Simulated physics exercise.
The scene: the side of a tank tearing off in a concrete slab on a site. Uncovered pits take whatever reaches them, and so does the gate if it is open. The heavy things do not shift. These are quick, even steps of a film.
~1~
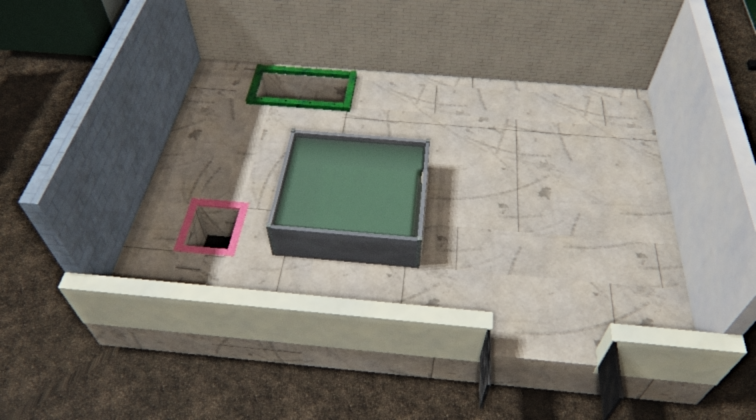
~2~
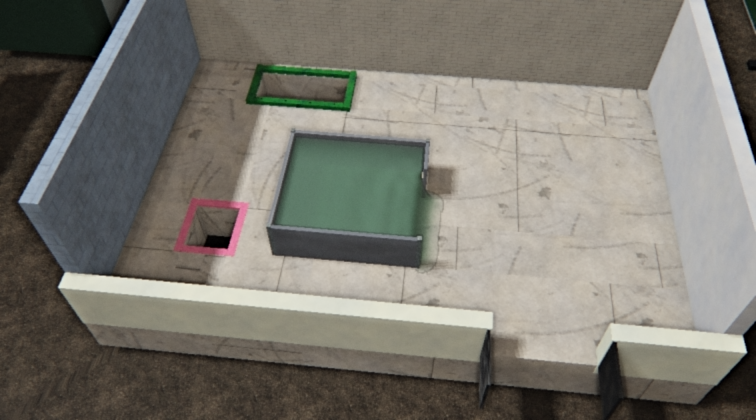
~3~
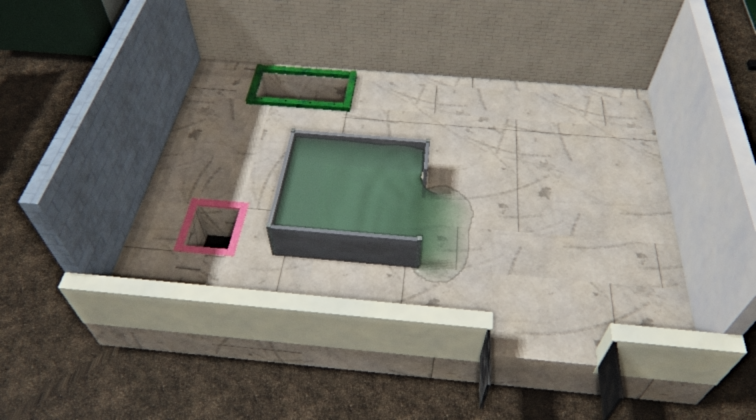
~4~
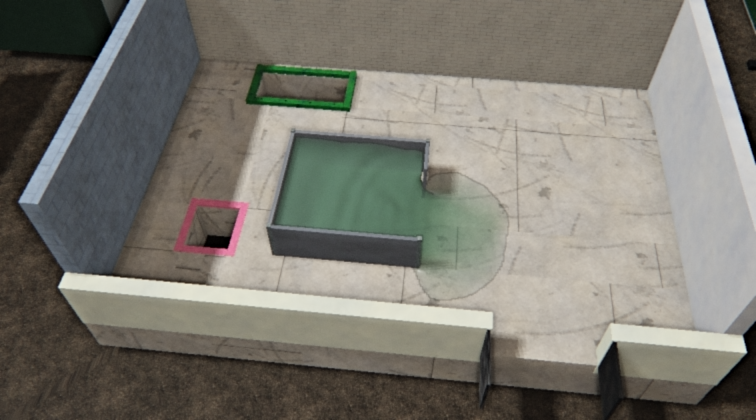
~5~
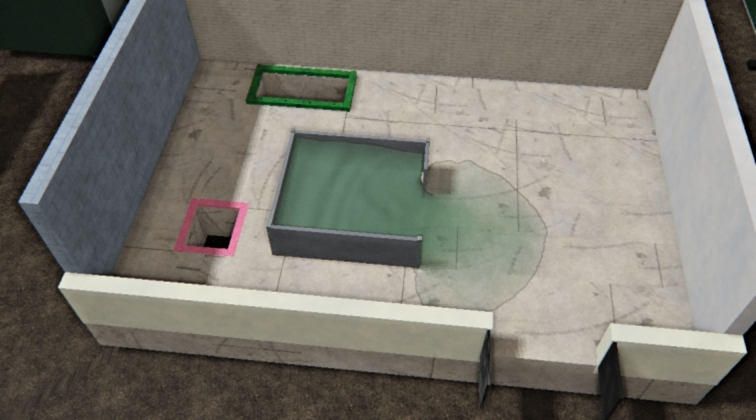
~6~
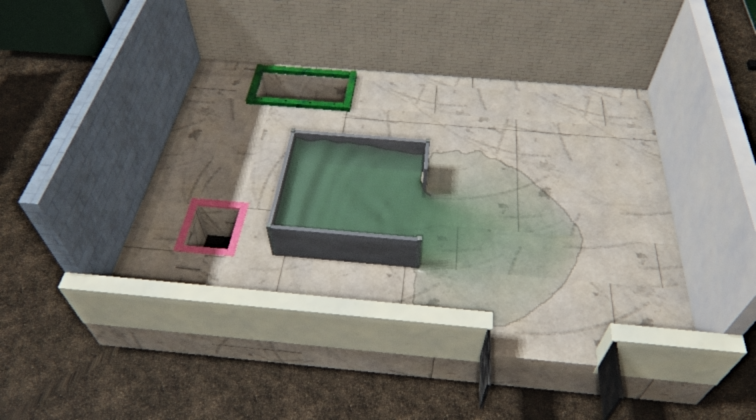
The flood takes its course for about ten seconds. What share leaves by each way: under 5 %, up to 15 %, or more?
The gate takes more than 15 %; the green pit takes less than 5 %; the pink pit takes less than 5 %.
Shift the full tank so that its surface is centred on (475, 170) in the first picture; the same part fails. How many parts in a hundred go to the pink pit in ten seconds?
In per cent: Pink 8.
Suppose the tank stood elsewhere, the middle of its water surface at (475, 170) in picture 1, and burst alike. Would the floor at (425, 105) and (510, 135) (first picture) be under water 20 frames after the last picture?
As listed: Clear, no water.
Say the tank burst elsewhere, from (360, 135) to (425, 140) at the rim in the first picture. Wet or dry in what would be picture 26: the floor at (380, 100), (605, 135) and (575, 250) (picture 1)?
In that order: Wet, flooded, free of water.
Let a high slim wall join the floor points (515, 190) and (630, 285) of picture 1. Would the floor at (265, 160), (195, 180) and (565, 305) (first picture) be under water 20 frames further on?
In that order: No water, no water, wet.
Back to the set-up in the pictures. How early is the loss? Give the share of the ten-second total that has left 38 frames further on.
Some 65 per cent.
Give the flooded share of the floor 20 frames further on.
Some 40 per cent.
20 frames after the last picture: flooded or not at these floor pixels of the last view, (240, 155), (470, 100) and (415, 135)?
In that order: Free of water, dry, not flooded.
A moment on, water covers 30 % of the floor; the gate 0 %, the green pit 0 %, the pink pit 0 %.
Next, water covers 35 % of the floor; the gate 3 %, the green pit 0 %, the pink pit 0 %.
Then, water covers 40 % of the floor; the gate 8 %, the green pit 0 %, the pink pit 0 %.
Later, water covers 55 % of the floor; the gate 16 %, the green pit 0 %, the pink pit 0 %.
In the end, water covers 75 % of the floor; the gate 24 %, the green pit 0 %, the pink pit 0 %.
